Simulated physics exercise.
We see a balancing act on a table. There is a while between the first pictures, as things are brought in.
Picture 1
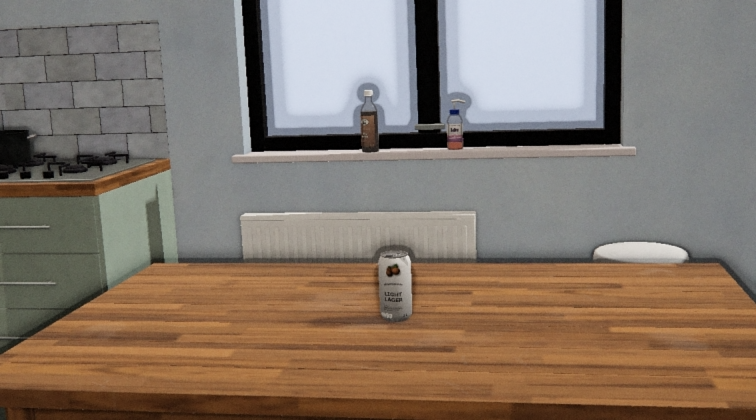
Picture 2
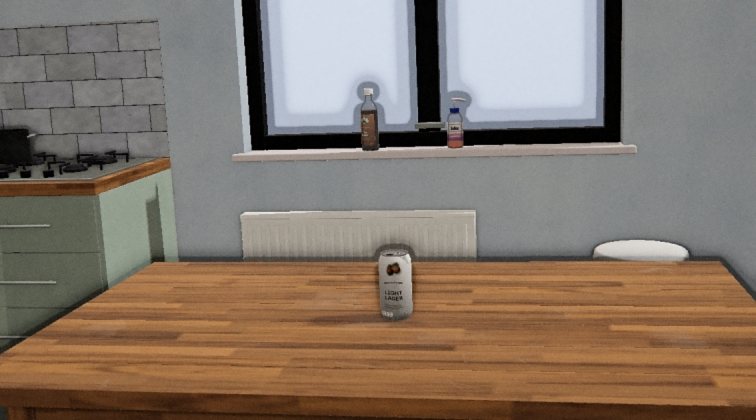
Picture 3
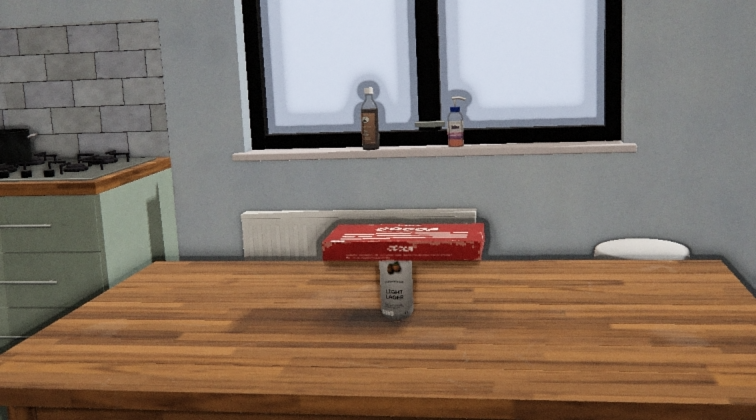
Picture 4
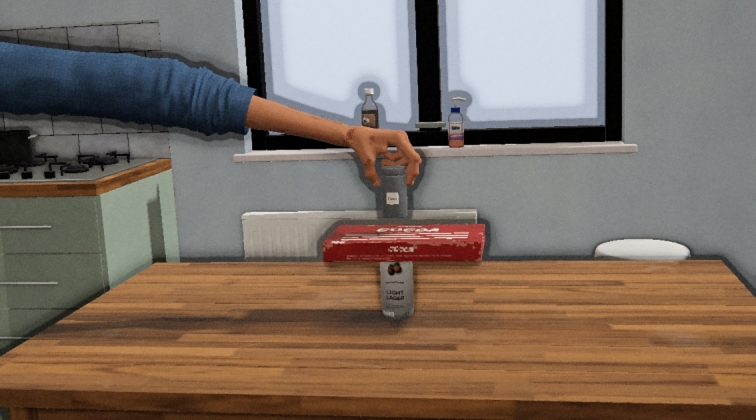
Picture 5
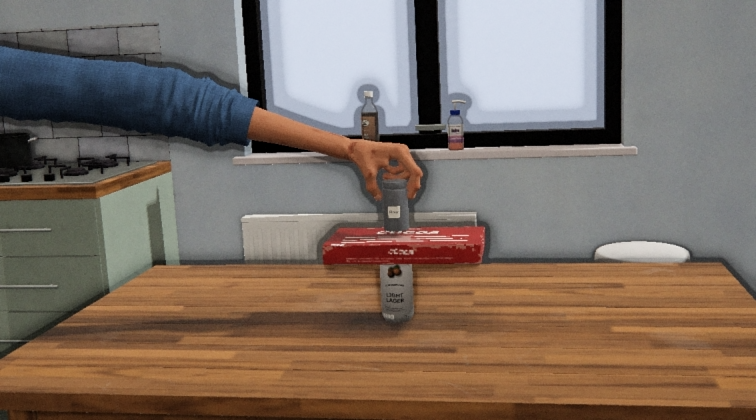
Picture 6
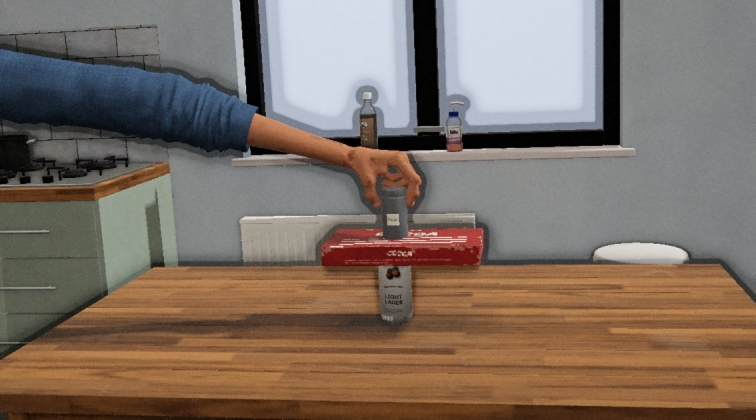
A hand lowers a grey shaker onto a red box lying across a white can.
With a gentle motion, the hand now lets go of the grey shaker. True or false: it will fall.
False.
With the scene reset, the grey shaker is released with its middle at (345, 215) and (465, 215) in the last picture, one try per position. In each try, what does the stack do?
First release - upright; second release - toppled.
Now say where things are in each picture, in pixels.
In the first picture, the last thing is not in view yet; white can (395, 286).
In the second picture, the last thing is not in view yet; white can (396, 285).
In the third picture, the last thing is not in view yet; white can (396, 284).
The fourth picture shows coming down; grey shaker (394, 192); white can (397, 285).
The fifth picture shows coming down; grey shaker (396, 205); white can (397, 287).
The sixth picture shows set down, still held; grey shaker (394, 213); white can (396, 289).
Then, 0.20 s past the last view, nothing moves.
Then, 0.70 s past the last view, grey shaker resting near (395, 213).
Finally, all 3 still in place. Final places as the last picture's camera would see them, grey shaker near (395, 213). The stack holds.
